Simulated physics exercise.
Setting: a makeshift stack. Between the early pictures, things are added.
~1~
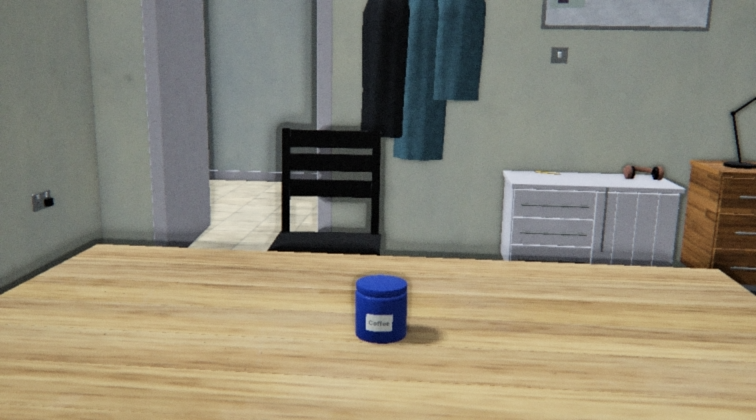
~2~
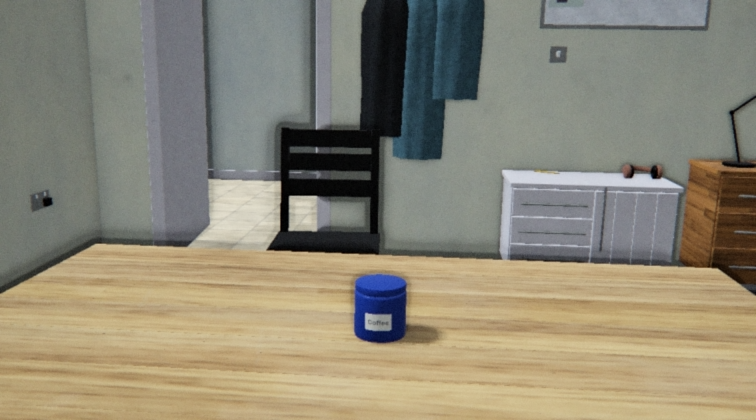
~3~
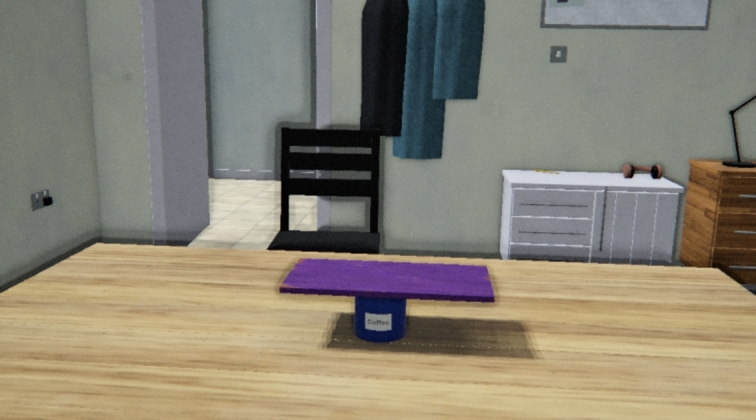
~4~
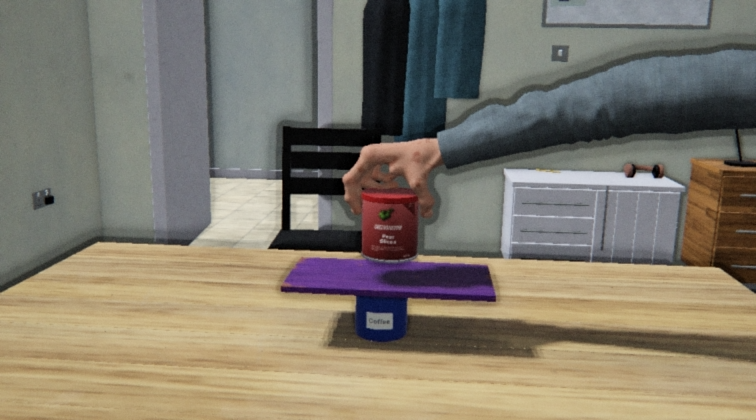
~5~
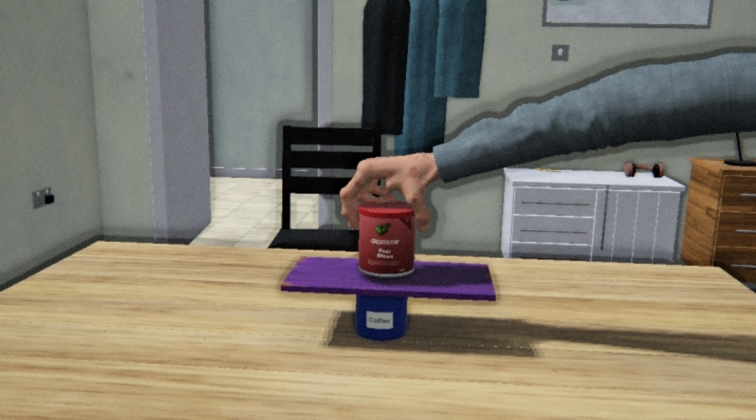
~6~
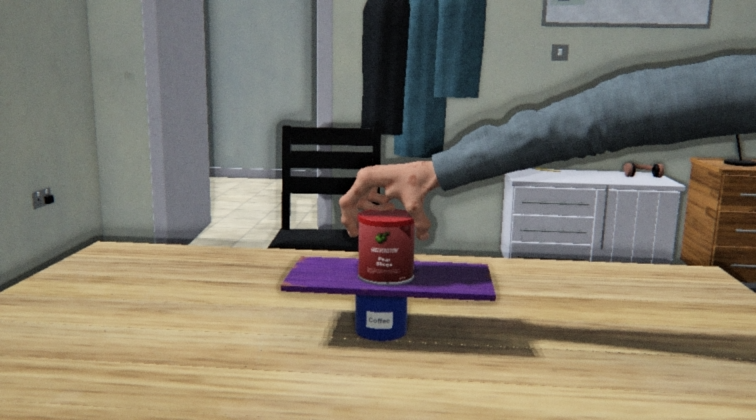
On a wooden table, a purple board appears atop a blue jar, and a hand lowers a red tin onto it.
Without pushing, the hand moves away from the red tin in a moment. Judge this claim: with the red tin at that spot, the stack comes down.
The claim is wrong.
Then, 0.30 s after the last picture, nothing has stirred.
Then, 0.70 s after the last picture, red tin resting near (386, 246).
At rest, all 3 in place. Seen from the same camera at the end, red tin near (386, 246). The stack keeps its balance.
